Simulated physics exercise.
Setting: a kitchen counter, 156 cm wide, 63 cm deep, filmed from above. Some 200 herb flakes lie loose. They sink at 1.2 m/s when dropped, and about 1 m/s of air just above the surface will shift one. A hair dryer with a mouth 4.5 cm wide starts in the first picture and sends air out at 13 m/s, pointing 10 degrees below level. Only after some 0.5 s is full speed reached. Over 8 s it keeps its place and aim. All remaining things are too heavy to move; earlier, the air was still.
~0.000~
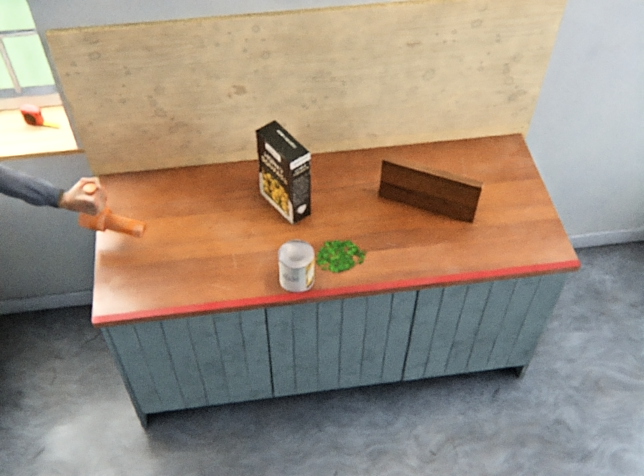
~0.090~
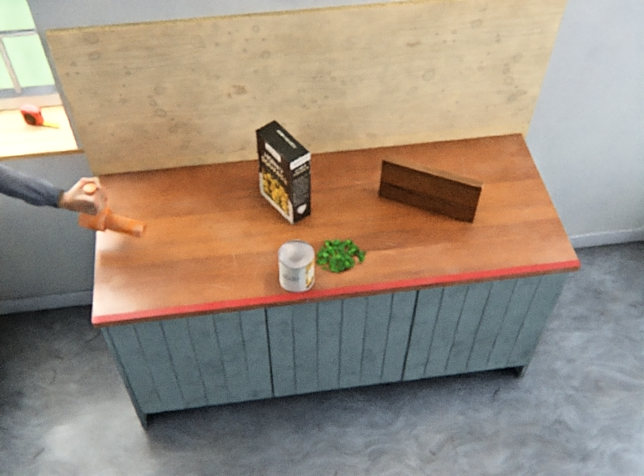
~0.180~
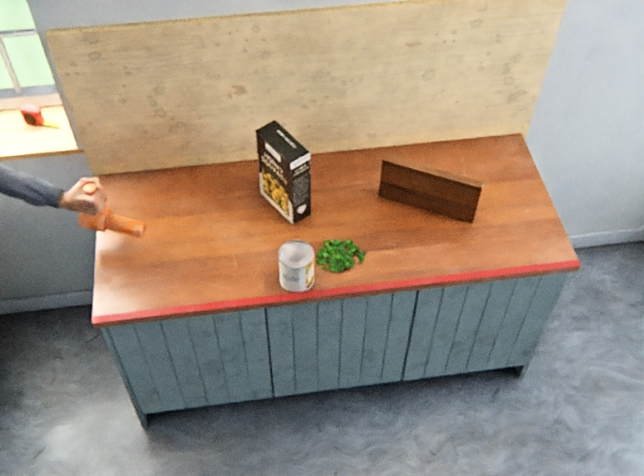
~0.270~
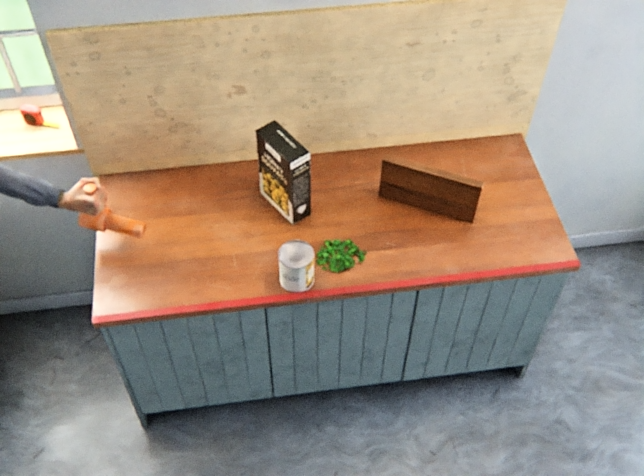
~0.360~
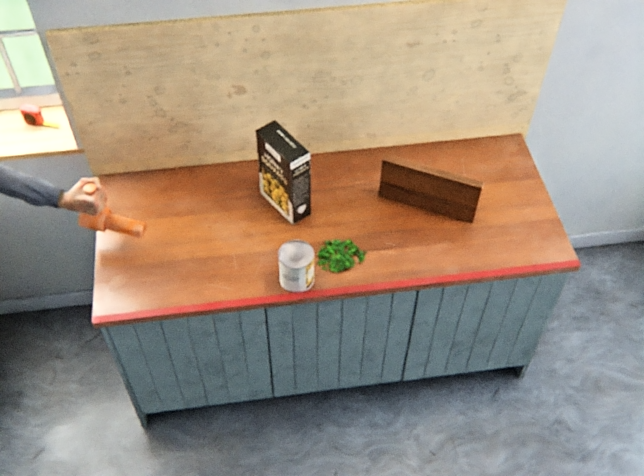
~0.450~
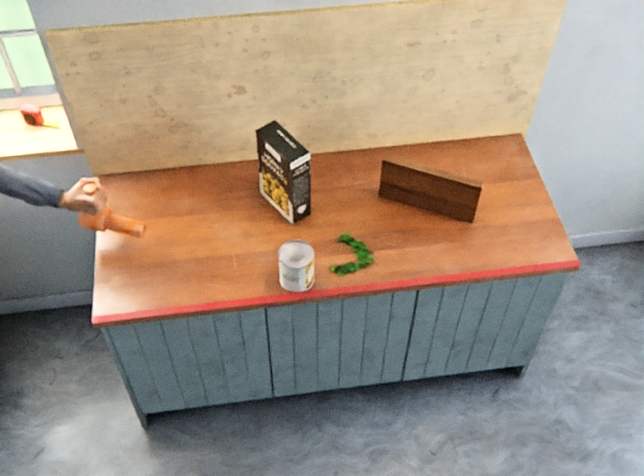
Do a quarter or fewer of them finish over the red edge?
No, more than a quarter do.
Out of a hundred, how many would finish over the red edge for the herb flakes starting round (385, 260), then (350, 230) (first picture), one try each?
Results, one try each: 60 %, 0 %.
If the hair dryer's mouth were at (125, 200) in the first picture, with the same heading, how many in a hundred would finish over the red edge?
80 %.
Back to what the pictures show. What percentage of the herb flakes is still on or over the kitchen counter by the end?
Roughly 10 in a hundred.
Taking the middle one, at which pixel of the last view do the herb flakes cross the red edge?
(455, 281).
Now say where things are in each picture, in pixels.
The middle of the herb flakes is near (340, 255), none has stirred yet and the mouth of the hair dryer is at (143, 231), in the first frame.
The middle of the herb flakes is near (340, 255), none has stirred yet and the red edge is centred on (344, 294), in the second frame.
The middle of the herb flakes is near (340, 255), none has stirred yet, the top of a tin is at (296, 254) and the top of a carton is at (283, 141), in the third frame.
The middle of the herb flakes is near (340, 255) and none has stirred yet, in the fourth frame.
The middle of the herb flakes is near (340, 255) and none has stirred yet, in the fifth frame.
The middle of the herb flakes is near (361, 257), the farthest in sight from the hair dryer is at (375, 264) and about 75 % have left their places, in the sixth frame.
After 1.6 s, 38 % are over the red edge; the middle of those still in play is near (464, 224); 82 % have settled or left.
After 2.6 s, 38 % are over the red edge; 90 % have settled or left.
After 4.4 s, 38 % are over the red edge; 93 % have settled or left.
After 8.0 s, at the end, 38 % are over the red edge.
